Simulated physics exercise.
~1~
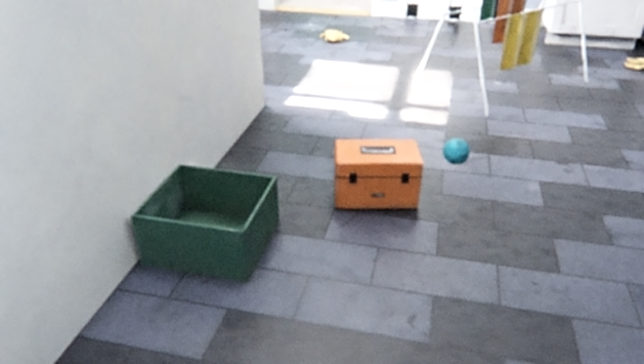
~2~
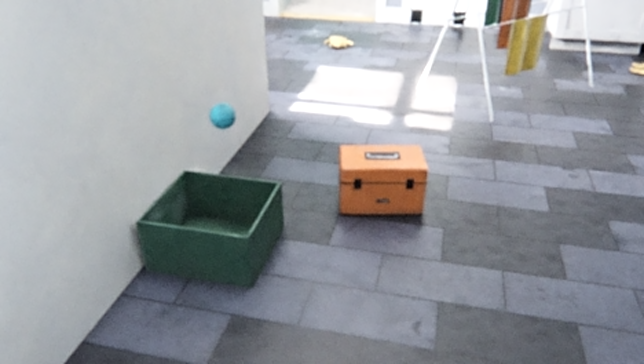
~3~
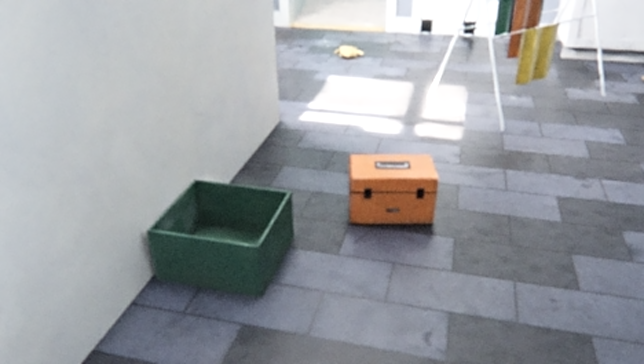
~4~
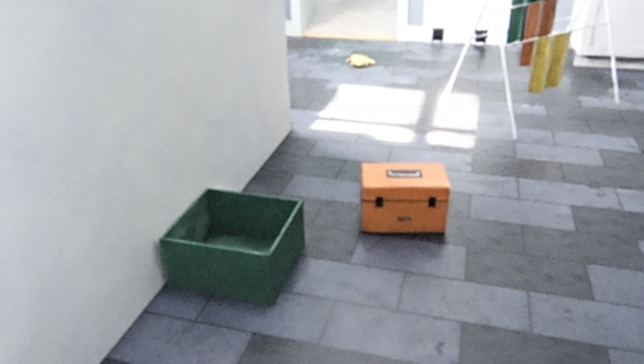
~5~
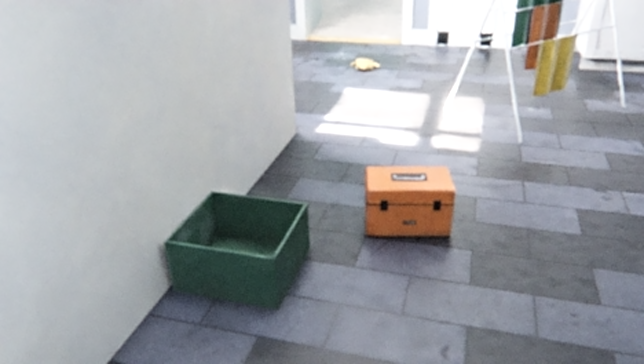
A turquoise ball flies left past an orange toolbox and ends up inside a green box.
